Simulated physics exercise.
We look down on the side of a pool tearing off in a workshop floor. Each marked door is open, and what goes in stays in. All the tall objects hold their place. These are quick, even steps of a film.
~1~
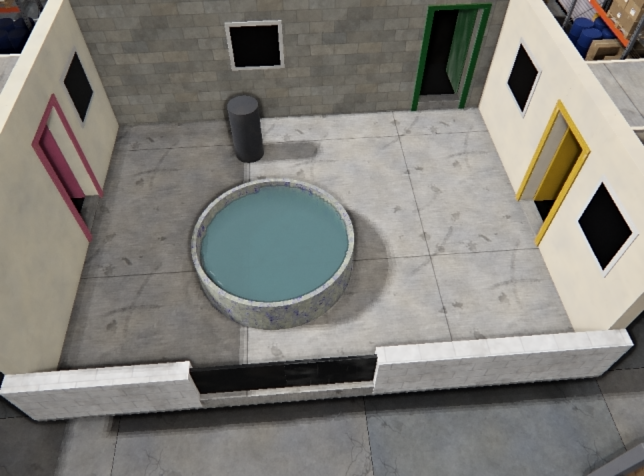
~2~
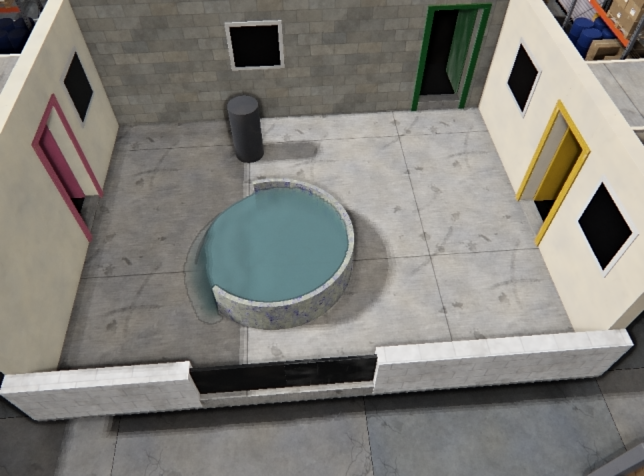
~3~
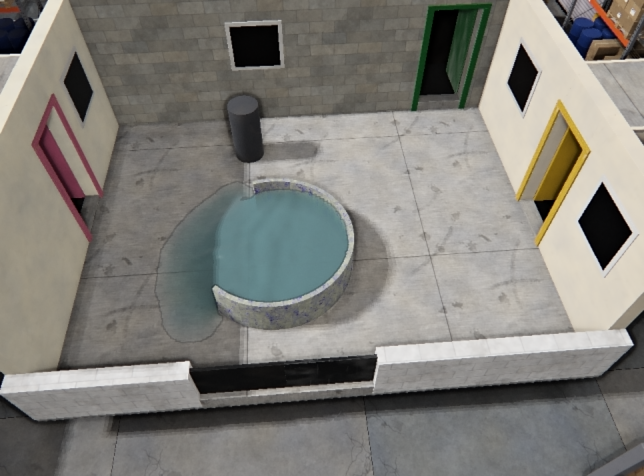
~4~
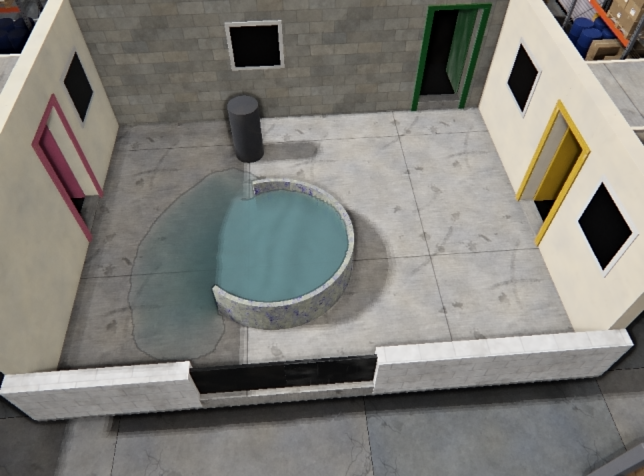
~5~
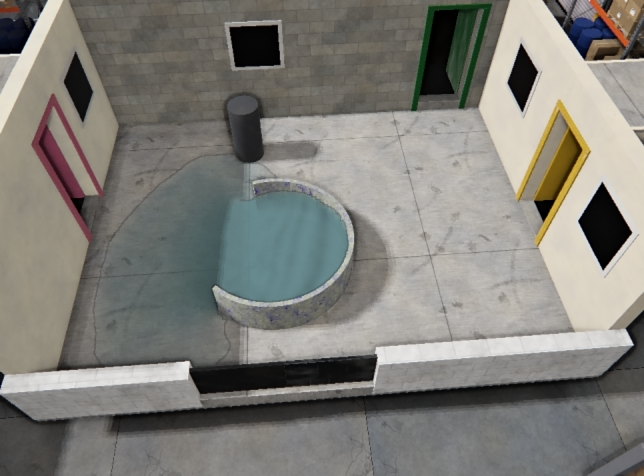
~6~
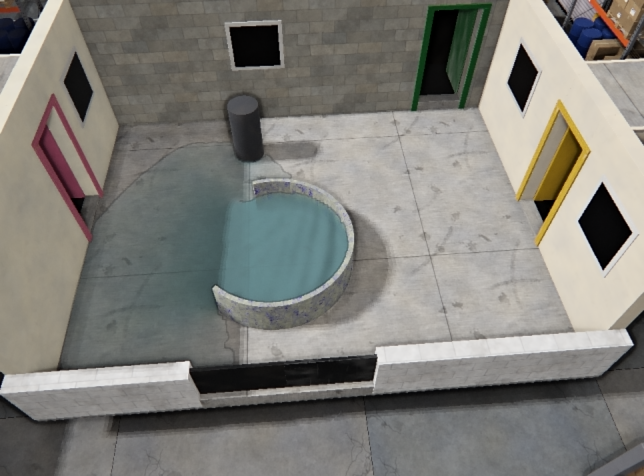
Water pours from the round pool's open left side and spreads across the grey floor.
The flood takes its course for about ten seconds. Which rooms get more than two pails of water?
The green door admits no more than that; the yellow door lets in a lot; the pink door lets in a lot.
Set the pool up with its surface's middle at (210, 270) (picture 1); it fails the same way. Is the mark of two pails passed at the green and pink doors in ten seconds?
In short: The green one takes less, the pink one lets more in.
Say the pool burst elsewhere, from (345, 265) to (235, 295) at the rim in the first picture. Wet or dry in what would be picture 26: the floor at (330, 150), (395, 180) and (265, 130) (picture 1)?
In that order: Not flooded, no water, clear.
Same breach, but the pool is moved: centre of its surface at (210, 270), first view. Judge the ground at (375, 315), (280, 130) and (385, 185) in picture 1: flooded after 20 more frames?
As listed: Awash, awash, dry.
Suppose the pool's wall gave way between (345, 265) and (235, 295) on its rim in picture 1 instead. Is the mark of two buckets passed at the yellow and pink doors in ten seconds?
One by one: The yellow door takes more, the pink door is under.
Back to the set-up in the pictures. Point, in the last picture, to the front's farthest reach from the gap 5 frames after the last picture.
Near (119, 129).
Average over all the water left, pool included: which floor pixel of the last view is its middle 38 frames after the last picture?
I would point to (240, 222).
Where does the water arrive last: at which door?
I say the yellow one.
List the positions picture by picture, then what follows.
The first frame shows still water in the pool at (273, 239).
In the second frame, the front is at (218, 317), out from the gap at (206, 245).
In the third frame, water pours out at (206, 246) and has run to (200, 336).
In the fourth frame, water pours out at (206, 247) and has run to (235, 172).
In the fifth frame, water pours out at (207, 248) and has run to (226, 157).
In the sixth frame, water pours out at (207, 248) and has run to a hidden place.
A moment on, water covers 35 % of the floor; the green door not reached, the yellow door not reached, the pink door over two buckets in.
Next, water covers 35 % of the floor; the green door not reached, the yellow door not reached, the pink door far over two buckets in.
Then, water covers 40 % of the floor; the green door not reached, the yellow door not reached, the pink door far over two buckets in.
Later, water covers 90 % of the floor; the green door wet at the sill, nothing in, the yellow door not reached, the pink door far over two buckets in.
In the end, water covers 100 % of the floor; the green door wet at the sill, nothing in, the yellow door over two buckets in, the pink door far over two buckets in.
